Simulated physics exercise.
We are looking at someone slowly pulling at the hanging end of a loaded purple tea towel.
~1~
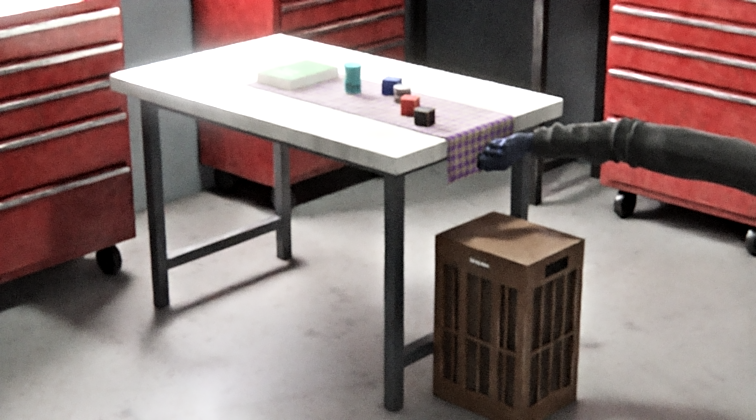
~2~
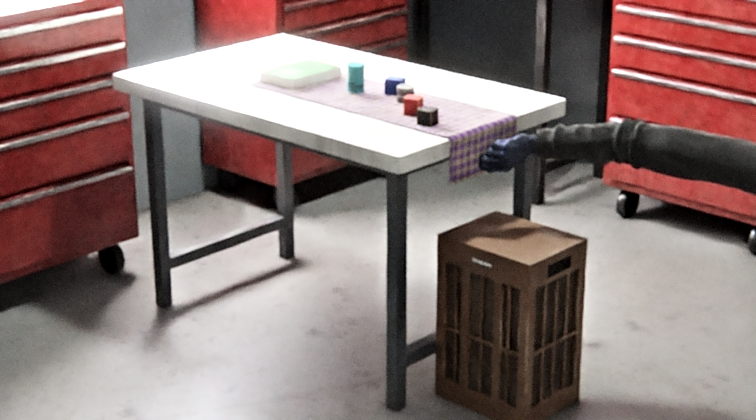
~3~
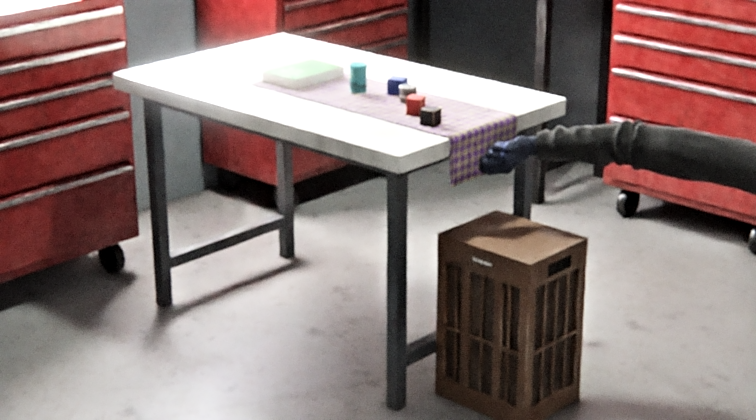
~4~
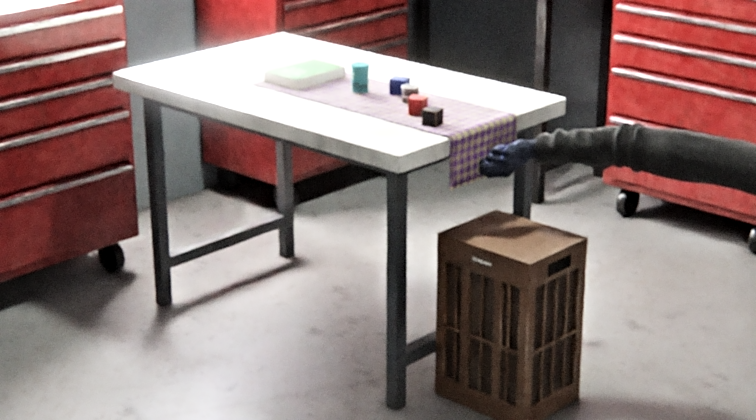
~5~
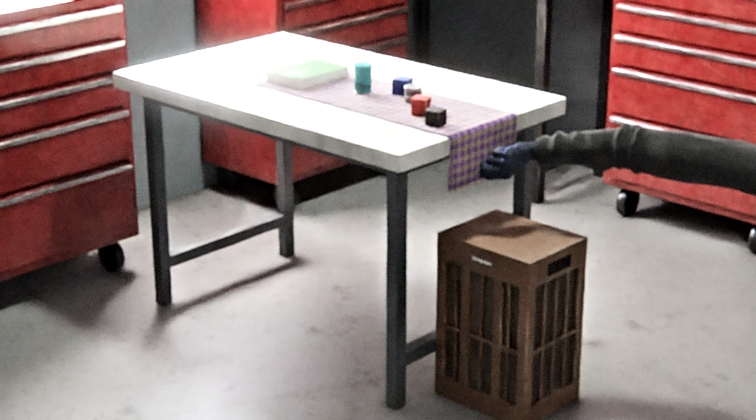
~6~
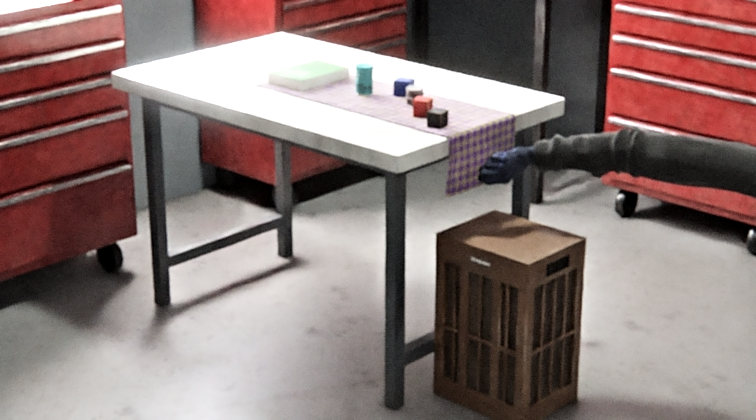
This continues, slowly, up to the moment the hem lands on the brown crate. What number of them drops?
The answer is one.
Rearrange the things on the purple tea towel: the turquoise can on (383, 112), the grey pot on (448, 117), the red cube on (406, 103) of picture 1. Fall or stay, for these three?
The turquoise can survives; the grey pot falls; the red cube does not fall.
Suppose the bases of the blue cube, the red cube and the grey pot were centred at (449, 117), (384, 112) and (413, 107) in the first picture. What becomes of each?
The blue cube falls; the red cube holds on; the grey pot holds on.
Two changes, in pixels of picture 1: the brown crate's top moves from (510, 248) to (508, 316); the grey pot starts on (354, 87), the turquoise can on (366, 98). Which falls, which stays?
The grey pot survives, the turquoise can keeps its place on top.
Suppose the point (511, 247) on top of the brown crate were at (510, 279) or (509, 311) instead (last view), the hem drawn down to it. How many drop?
The count: 2 and 3.
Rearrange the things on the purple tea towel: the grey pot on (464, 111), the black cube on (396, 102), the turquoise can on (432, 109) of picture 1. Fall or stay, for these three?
The grey pot comes down, the black cube remains up, the turquoise can holds on.
A little later, hem on the crate; all still up.
Next, hem on the crate; black cube gone.
When it is over, hem on the crate; black cube gone. Over the edge go one.
